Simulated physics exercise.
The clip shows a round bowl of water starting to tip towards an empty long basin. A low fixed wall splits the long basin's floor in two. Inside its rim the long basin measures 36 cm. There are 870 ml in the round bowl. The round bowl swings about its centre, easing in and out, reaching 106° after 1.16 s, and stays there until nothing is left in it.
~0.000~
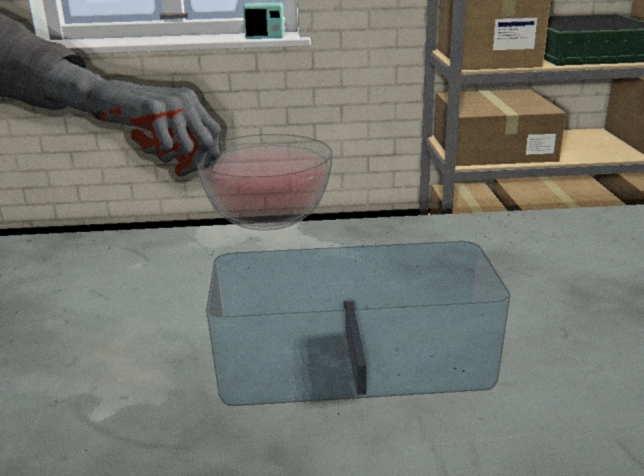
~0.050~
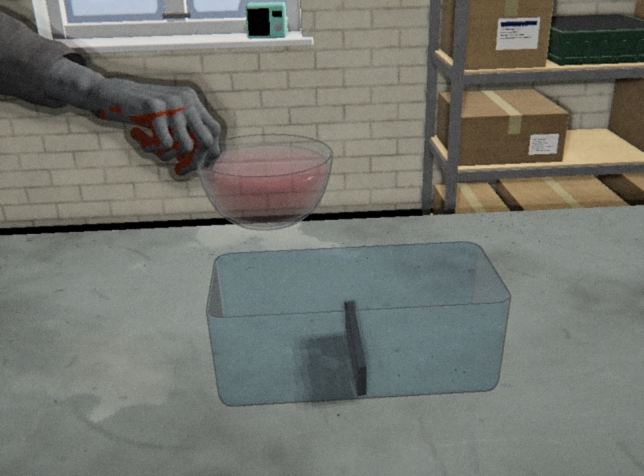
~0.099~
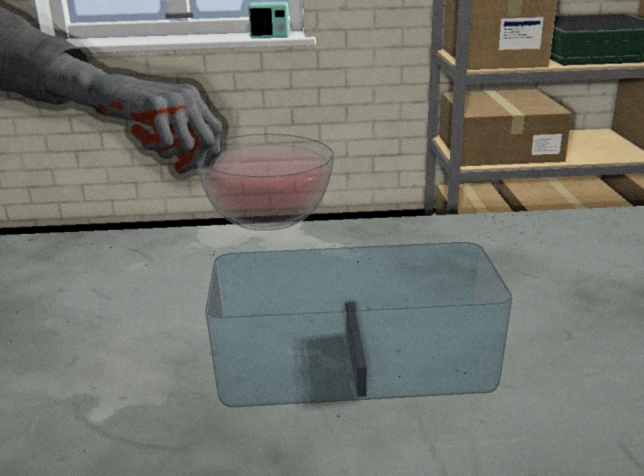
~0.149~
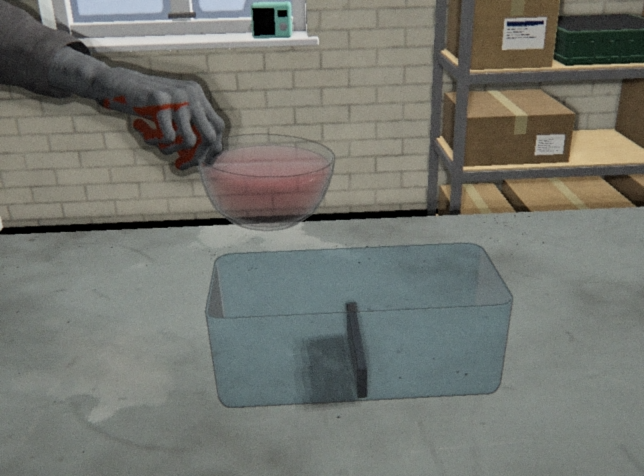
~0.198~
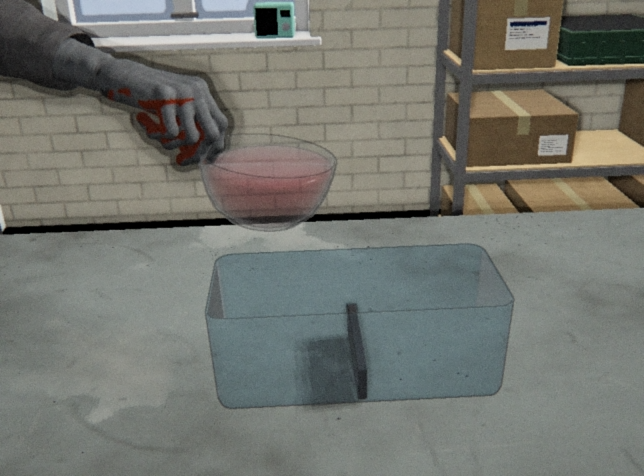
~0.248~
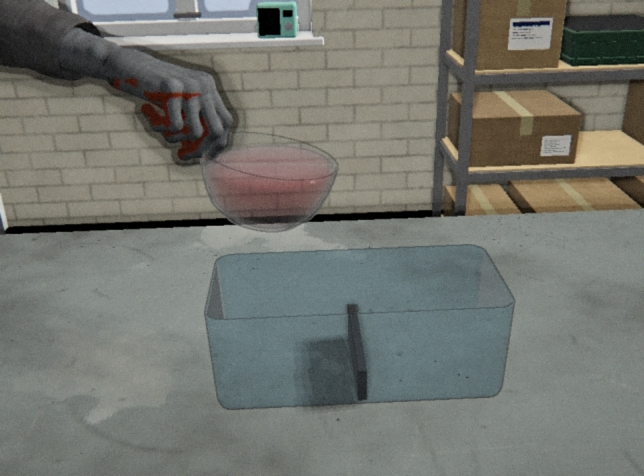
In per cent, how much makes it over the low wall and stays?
About 82 per cent.
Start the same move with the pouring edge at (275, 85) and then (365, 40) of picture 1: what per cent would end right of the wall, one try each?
First 55, then 95 per cent.
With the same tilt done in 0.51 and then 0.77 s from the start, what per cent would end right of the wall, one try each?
In turn about 60 and 75 per cent.
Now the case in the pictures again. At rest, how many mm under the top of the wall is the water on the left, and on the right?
Left about 40 mm, right about 18 mm.
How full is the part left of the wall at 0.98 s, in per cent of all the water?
About 12 per cent.
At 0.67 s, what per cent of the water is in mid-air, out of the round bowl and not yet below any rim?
About 34 per cent.
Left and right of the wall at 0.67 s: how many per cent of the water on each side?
Near 1 on the left, 22 on the right.
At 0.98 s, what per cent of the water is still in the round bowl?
Some 3 per cent.
Then, 0.67 s in, the tilt is 66° and 45 per cent is still to pour, 1 is left of the wall and 21 right of it.
Then, 0.98 s in, the tilt is 100° and 3 per cent is still to pour, 11 is left of the wall and 80 right of it.
Then, 1.31 s in, the tilt is 106° and 0 per cent is still to pour, 17 is left of the wall and 82 right of it.
Then, 1.66 s in, the tilt is 106° and 0 per cent is still to pour, 18 is left of the wall and 82 right of it.
Finally, 18 per cent lies left of the wall, 82 right of it and 1 outside.
